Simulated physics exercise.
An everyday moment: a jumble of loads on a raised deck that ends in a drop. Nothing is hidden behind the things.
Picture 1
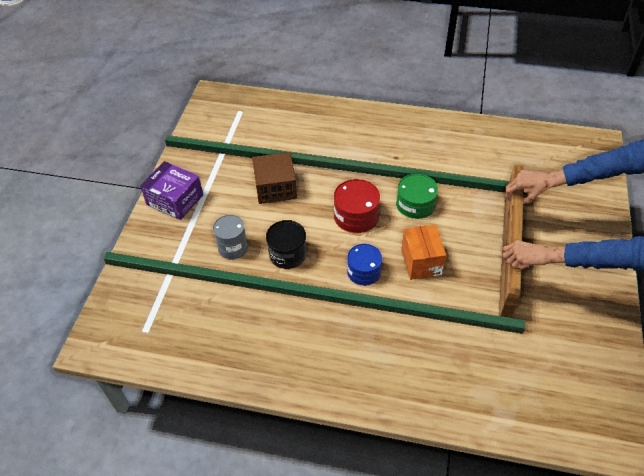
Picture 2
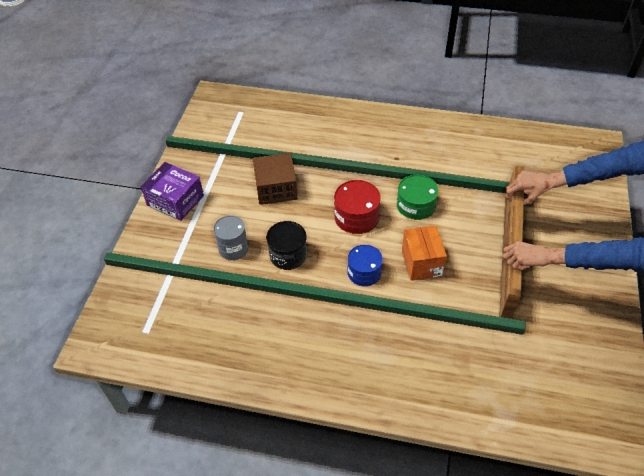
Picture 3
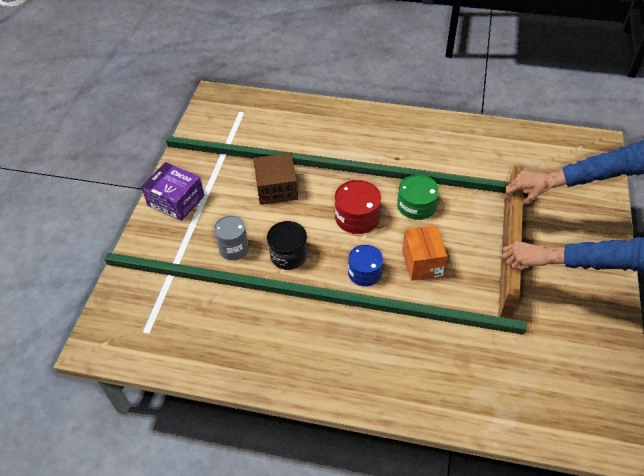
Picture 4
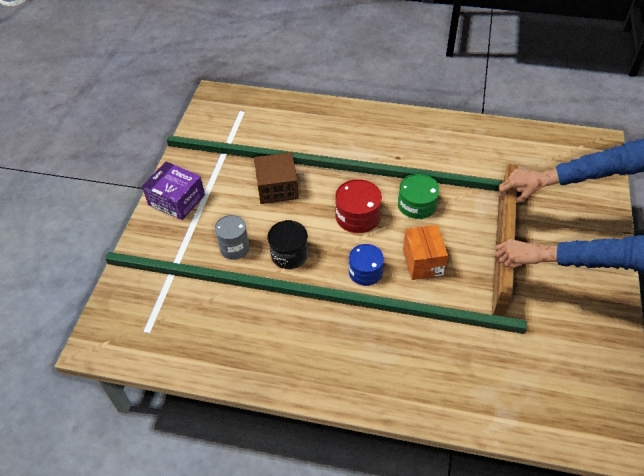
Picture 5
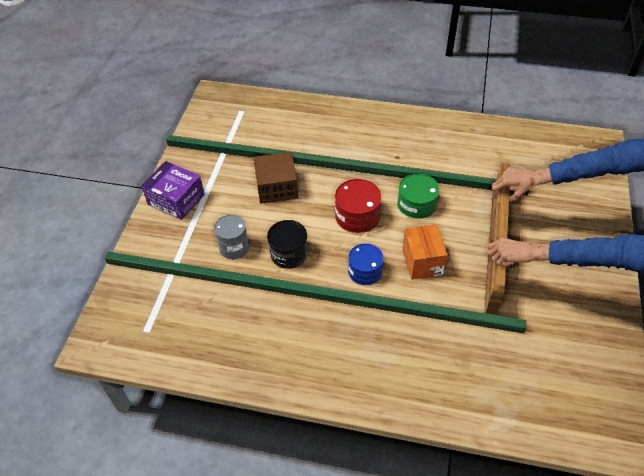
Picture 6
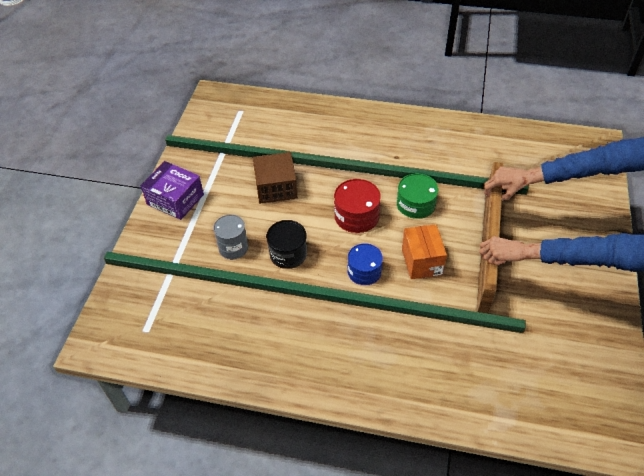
Two hands sliding a wooden plank slightly left between green rails on a table, toward boxes and canisters that stay still.
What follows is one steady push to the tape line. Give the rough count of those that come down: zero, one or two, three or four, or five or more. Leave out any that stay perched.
As it turns out, the number that fall off is one or two.
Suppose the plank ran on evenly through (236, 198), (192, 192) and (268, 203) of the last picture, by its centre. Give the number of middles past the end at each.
Place by place, 0, 3 and 0.
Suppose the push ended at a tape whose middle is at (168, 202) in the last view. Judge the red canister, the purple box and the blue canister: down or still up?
The red canister survives; the purple box goes over; the blue canister stays on.
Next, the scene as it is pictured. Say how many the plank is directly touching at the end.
In contact: 4.
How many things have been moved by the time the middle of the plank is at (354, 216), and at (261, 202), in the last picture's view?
4 and 7.
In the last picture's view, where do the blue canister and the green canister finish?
Near (162, 243) and (198, 156).
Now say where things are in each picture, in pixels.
In the first picture, purple box (172, 190); grey canister (231, 237); brown crate (275, 178); plank (512, 239); tape (199, 207).
In the second picture, grey canister (231, 238); black pail (287, 246).
In the third picture, brown crate (276, 179); orange box (424, 253).
In the fourth picture, purple box (174, 191); blue canister (366, 265).
In the fifth picture, grey canister (232, 237); green canister (418, 196).
In the sixth picture, purple box (173, 190); grey canister (231, 237); brown crate (275, 178); plank (491, 236); tape (200, 207).
Early on, none off yet; purple box at rest near (173, 190); grey canister at rest near (231, 237); brown crate at rest near (275, 178).
A while later, none off yet; purple box at rest near (173, 190); grey canister travelled about its own width near (198, 233); brown crate travelled about its own width near (250, 163).
Finally, the number that fall off is one or two; lost, grey canister.
